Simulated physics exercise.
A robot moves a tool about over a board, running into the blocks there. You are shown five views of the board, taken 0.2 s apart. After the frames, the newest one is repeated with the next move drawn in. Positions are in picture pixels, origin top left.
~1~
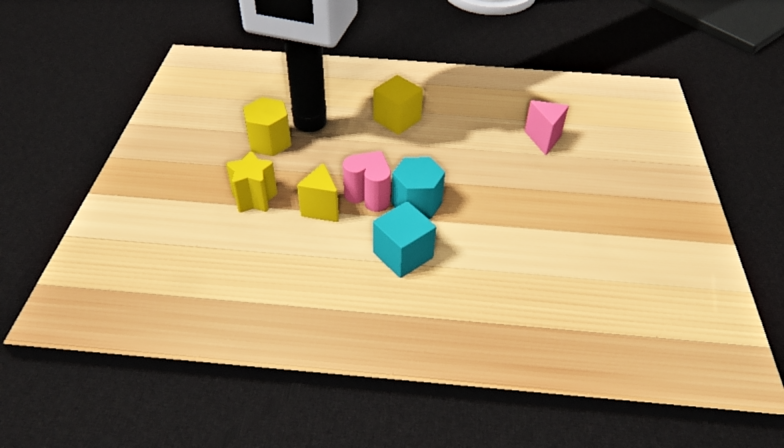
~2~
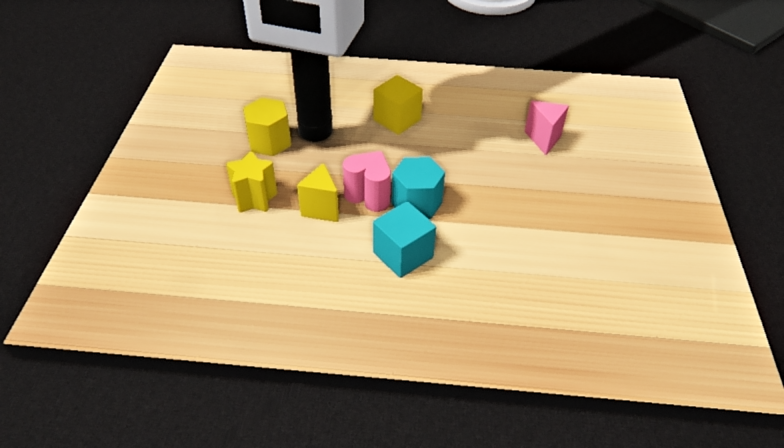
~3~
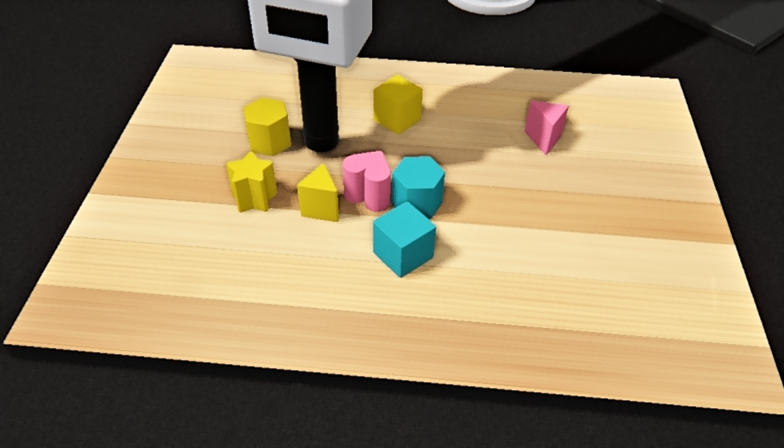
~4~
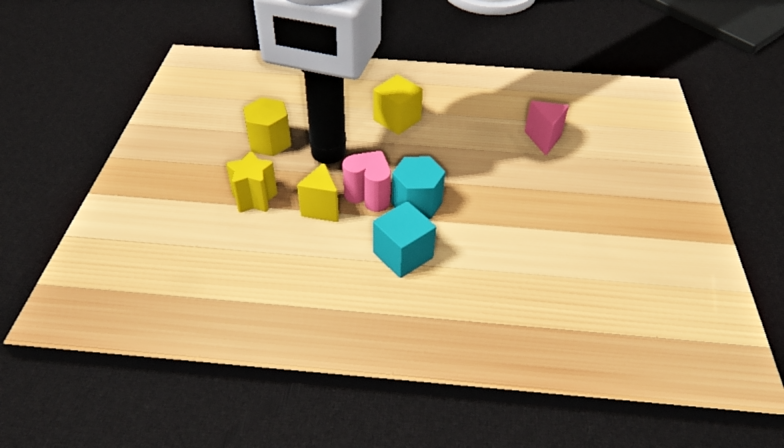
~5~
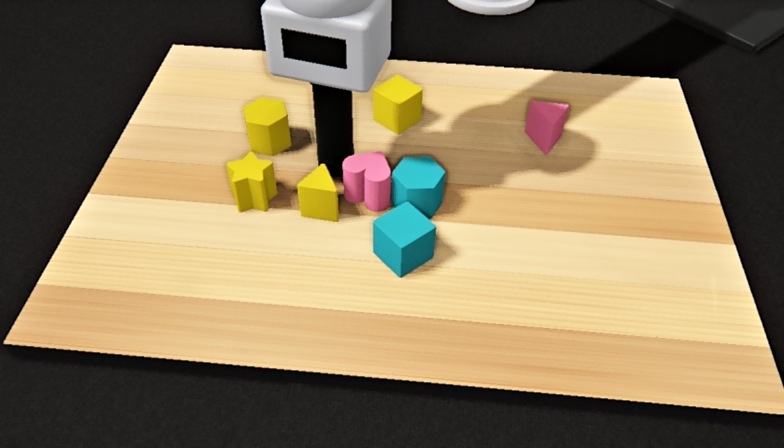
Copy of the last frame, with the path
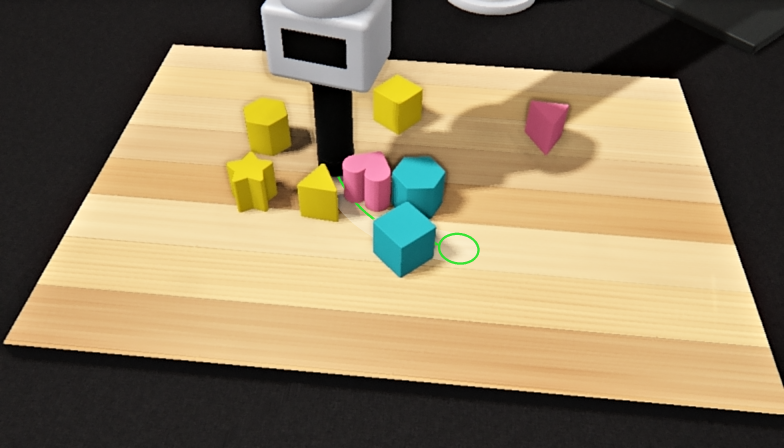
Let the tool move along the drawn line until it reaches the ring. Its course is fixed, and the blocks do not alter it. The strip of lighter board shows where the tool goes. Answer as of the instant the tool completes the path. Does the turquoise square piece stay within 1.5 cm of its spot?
No, that is not what happens.
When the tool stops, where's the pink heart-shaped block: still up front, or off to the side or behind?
I'm fairly sure the pink heart-shaped block rides along ahead of the tool to the very end.
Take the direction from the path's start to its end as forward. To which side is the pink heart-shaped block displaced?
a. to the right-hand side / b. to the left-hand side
b
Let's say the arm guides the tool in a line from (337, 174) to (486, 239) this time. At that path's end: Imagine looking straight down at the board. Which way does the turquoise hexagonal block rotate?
It is turned anticlockwise.
The line goes from (337, 174) over (360, 207) and (403, 234) to (459, 248).
On the path given first. One third of the way, tool at (360, 200); pink heart-shaped block at (398, 190), turned 25° anticlockwise; turquoise hexagonal block at (438, 175), turned 50° anticlockwise.
Two thirds of the way, tool at (403, 226); pink heart-shaped block at (445, 207), turned 65° anticlockwise; turquoise square piece at (422, 240), turned 60° clockwise; turquoise hexagonal block at (448, 174), turned 85° anticlockwise.
At the end, tool at (460, 241); yellow triangle unmoved; pink heart-shaped block at (503, 214), turned 95° anticlockwise; turquoise square piece at (426, 245), turned 65° clockwise; turquoise hexagonal block at (448, 174), turned 85° anticlockwise.
